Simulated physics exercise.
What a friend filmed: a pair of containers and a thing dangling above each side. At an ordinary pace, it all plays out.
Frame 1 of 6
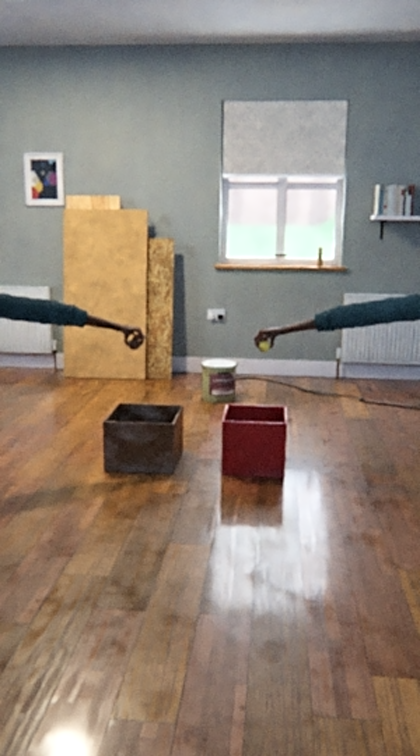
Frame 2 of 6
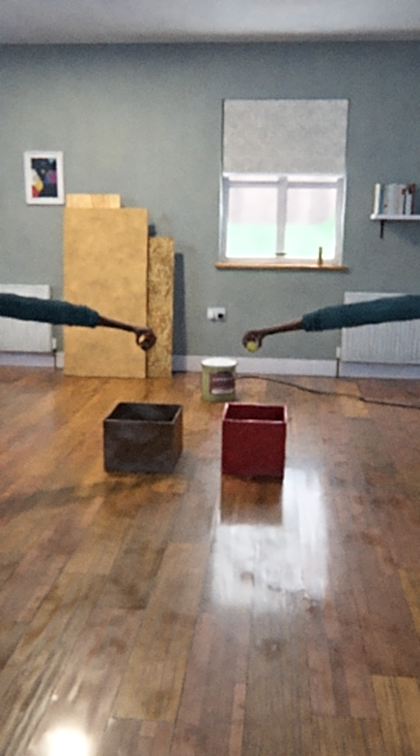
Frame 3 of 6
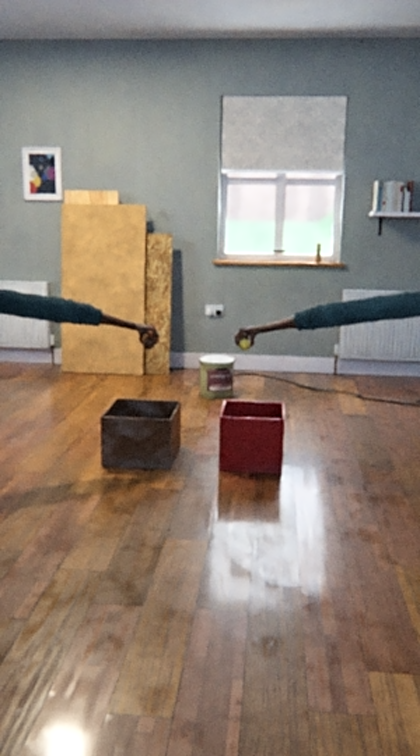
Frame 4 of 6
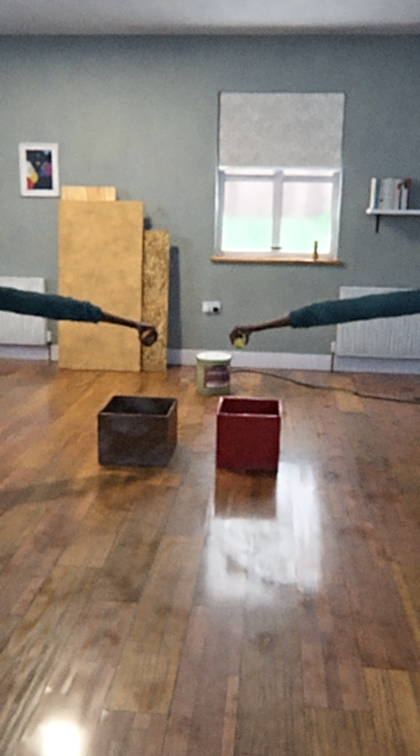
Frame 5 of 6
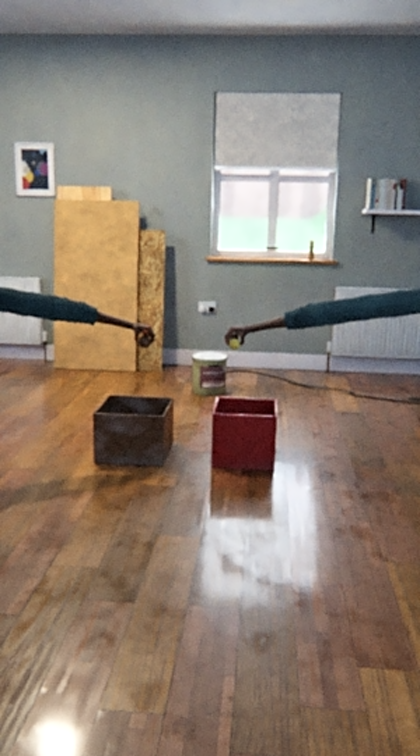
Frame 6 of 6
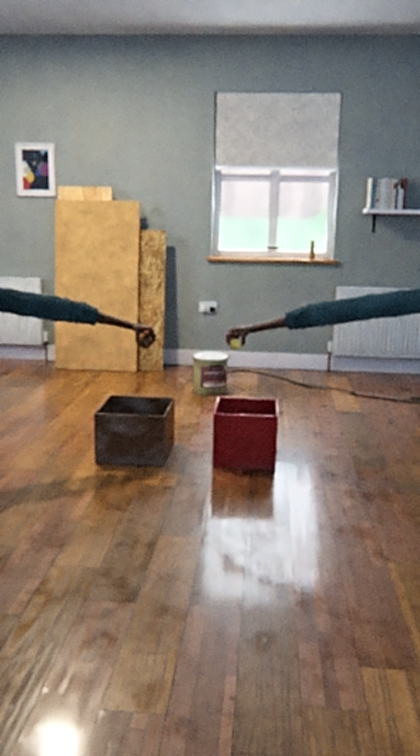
Two outstretched arms, one from each side, held a small brown ball-like thing and a yellow one, moved slightly inward above two open boxes, dark left and red right, then stayed nearly still.
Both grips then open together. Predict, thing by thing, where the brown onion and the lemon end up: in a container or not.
Prediction - brown onion: In a container; lemon: In a container.
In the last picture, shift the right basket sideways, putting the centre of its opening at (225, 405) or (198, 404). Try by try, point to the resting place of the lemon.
Around (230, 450) for the first, around (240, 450) for the second.
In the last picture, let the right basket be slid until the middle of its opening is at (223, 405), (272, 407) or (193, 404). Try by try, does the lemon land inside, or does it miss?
It is captured at the first place, never enters at the second and never enters at the third.
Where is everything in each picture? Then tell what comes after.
Still on the way; brown onion (134, 345); lemon (264, 347); left basket (145, 437), in the first picture.
Still on the way; lemon (252, 347); right basket (255, 439), in the second picture.
Still on the way; brown onion (149, 344); left basket (143, 432), in the third picture.
Still on the way; lemon (239, 343); right basket (249, 433), in the fourth picture.
Still on the way; brown onion (145, 343); left basket (135, 429), in the fifth picture.
In place, still held; brown onion (146, 343); lemon (235, 345); right basket (246, 432), in the sixth picture.
Then, 0.20 s after the last picture, brown onion falling near (146, 367); lemon falling near (235, 369).
Then, 0.32 s after the last picture, brown onion falling near (146, 415); lemon falling near (233, 417).
Then, 0.46 s after the last picture, brown onion down below near (146, 439); lemon down below near (233, 441).
At rest, the brown onion lands inside, near (146, 446); the lemon lands inside, near (232, 451).
